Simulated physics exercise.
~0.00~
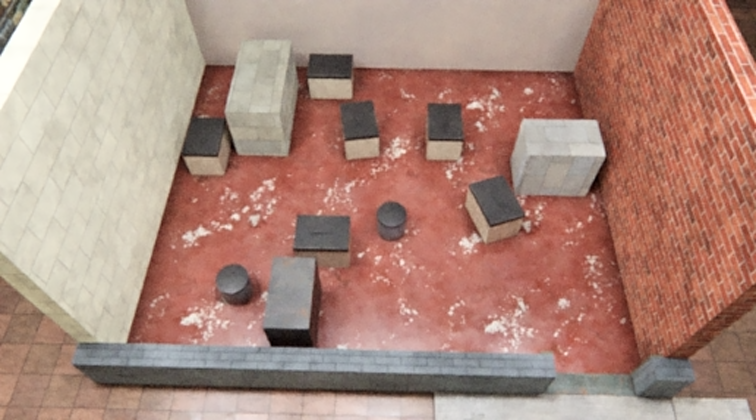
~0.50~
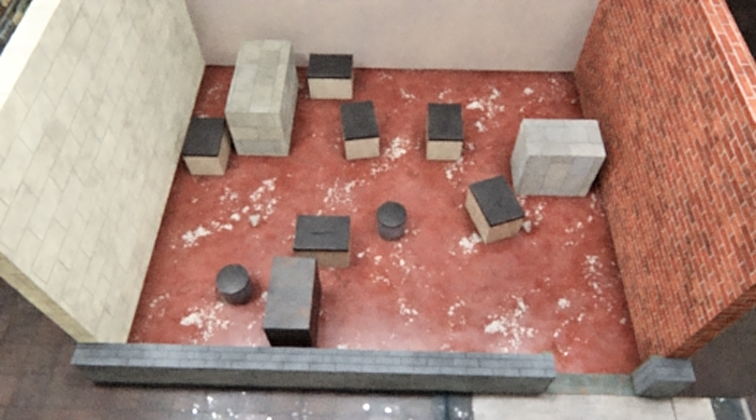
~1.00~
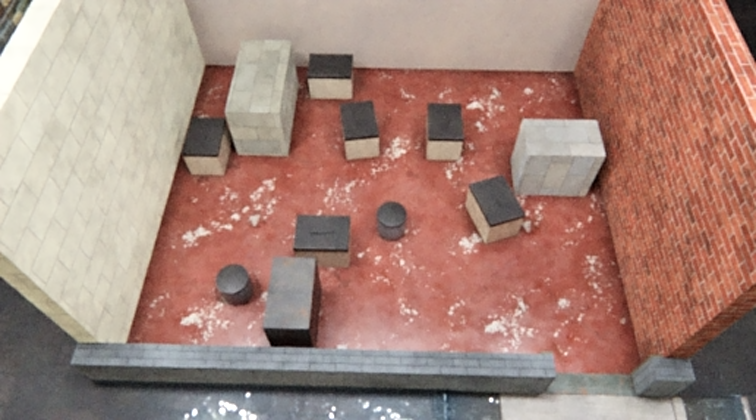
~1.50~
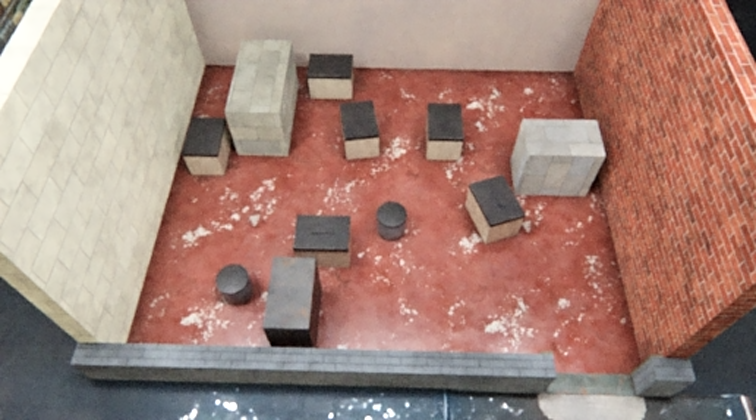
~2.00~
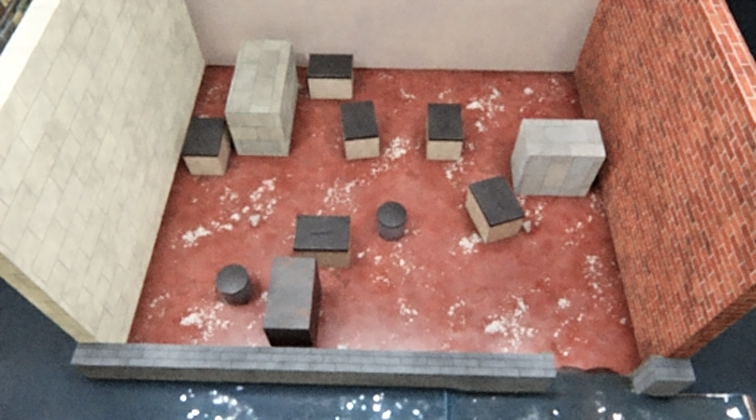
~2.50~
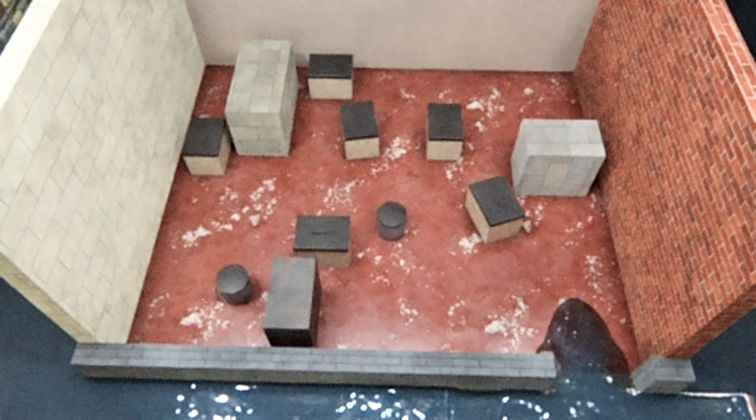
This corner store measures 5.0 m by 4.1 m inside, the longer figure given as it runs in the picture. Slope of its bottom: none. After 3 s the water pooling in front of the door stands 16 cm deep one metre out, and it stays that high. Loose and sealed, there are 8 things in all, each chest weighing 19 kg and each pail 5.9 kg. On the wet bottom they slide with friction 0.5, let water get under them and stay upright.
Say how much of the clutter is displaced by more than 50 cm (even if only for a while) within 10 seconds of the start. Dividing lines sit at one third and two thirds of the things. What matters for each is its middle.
It's going to be a minority, fewer than a third.
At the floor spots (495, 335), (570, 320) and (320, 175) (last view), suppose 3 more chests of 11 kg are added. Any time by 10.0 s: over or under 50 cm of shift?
Sequence: Below the line / above the line / below the line.
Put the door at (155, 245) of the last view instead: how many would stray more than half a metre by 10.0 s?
The answer would then be 1.
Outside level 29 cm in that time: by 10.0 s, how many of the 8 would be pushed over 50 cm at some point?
I count 3 of them in that case.
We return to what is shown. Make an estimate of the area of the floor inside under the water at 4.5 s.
My estimate is roughly 4.5 m2.
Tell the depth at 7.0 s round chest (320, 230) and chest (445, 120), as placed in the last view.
First about 1 cm, second about 2 cm.
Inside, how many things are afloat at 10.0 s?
By my count, 0.
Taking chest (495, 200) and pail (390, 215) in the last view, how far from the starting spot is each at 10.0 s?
They've ended up 30 cm and 0 cm away, in that order.
After 3.5 s 0 of 8 are over 50 cm from their spots; 0 afloat.
After 4.5 s 0 of 8 are over 50 cm from their spots; 0 afloat.
After 7.0 s 0 of 8 are over 50 cm from their spots; 0 afloat.
After 10.0 s 0 of 8 are over 50 cm from their spots, and 0 have been at some point; 0 afloat.
